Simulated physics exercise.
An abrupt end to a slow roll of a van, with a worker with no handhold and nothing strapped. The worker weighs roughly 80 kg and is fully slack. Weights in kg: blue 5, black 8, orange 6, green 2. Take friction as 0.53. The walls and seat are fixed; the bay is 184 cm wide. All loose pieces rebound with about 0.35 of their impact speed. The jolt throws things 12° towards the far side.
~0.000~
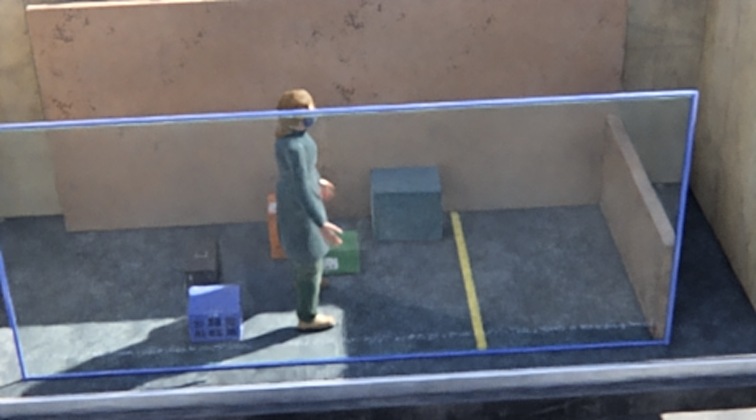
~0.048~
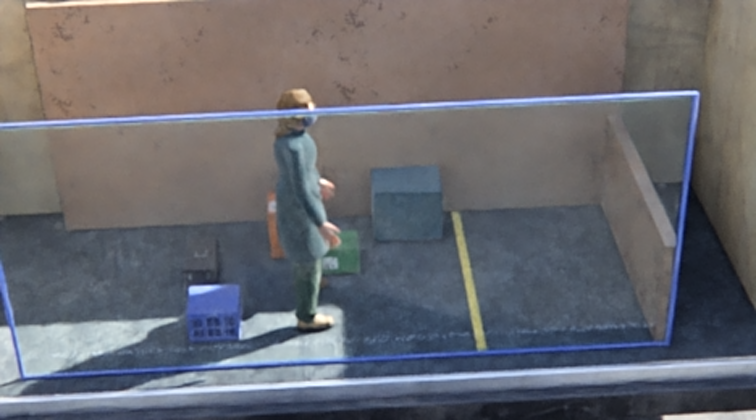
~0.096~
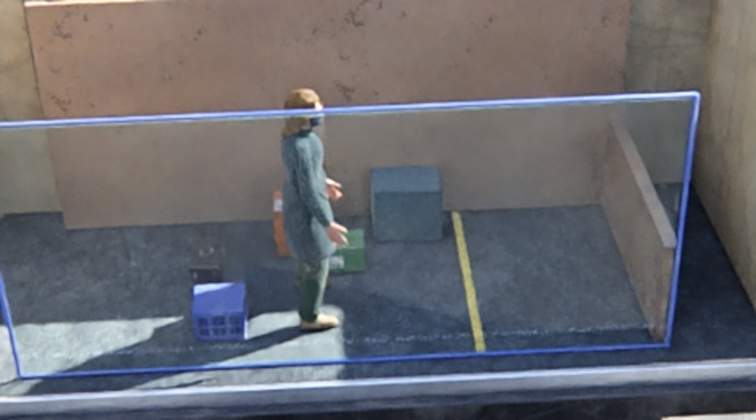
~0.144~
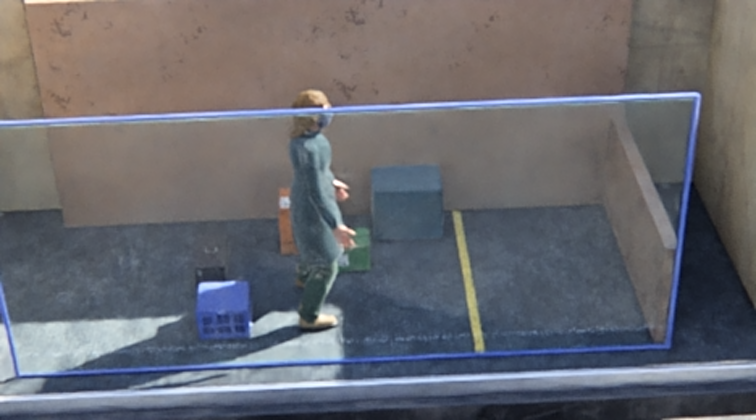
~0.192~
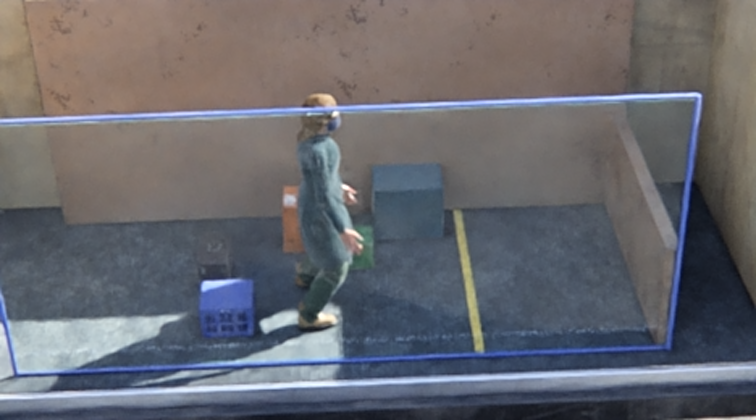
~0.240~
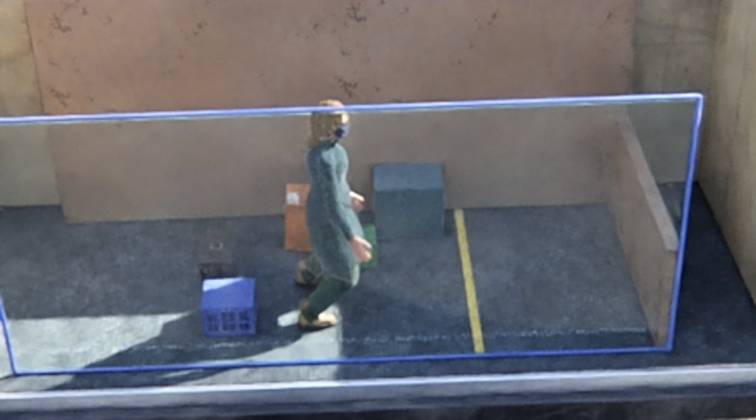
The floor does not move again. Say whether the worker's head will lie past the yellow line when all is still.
Here the worker's head halts before the yellow line.
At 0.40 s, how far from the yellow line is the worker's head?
About 75 cm short of it.
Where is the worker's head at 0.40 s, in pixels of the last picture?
Near (359, 170).
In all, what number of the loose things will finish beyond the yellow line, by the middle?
The count is 0.
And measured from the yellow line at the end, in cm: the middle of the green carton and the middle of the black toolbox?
Green carton 90 short, black toolbox 180 short.
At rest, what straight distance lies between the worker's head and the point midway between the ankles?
Some 70 cm apart.
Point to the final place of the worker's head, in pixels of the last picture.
Near (416, 264).
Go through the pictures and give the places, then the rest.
Worker's head (295, 121), green carton (332, 253), worker's hips (298, 205), yellow line (481, 341), in the first frame.
Worker's head (294, 120), green carton (332, 253), worker's hips (298, 204), in the second frame.
Worker's head (301, 120), green carton (337, 251), worker's hips (304, 204), in the third frame.
Worker's head (309, 121), green carton (342, 250), worker's hips (312, 205), in the fourth frame.
Worker's head (318, 124), green carton (346, 248), worker's hips (320, 208), in the fifth frame.
Worker's head (327, 131), worker's hips (328, 213), yellow line (479, 344). Everything loose set off at about 1.2 m/s, in the sixth frame.
After 0.40 s the worker's head is 77 cm short of the yellow line, near (359, 170) in the last picture's view; the green carton 86 cm short of the yellow line, tilted 0°.
After 0.65 s the worker's head is 36 cm short of the yellow line, near (419, 235) in the last picture's view; the green carton 86 cm short of the yellow line, tilted 0°.
After 1.05 s the worker's head is 37 cm short of the yellow line, near (417, 263) in the last picture's view; the green carton 87 cm short of the yellow line, tilted 0°.
When all is still (1.6 s), blue crate stops short of the yellow line; black toolbox stops short of the yellow line; orange pack stops short of the yellow line; green carton stops short of the yellow line; worker's hips stop short of the yellow line; worker's head stops short of the yellow line.
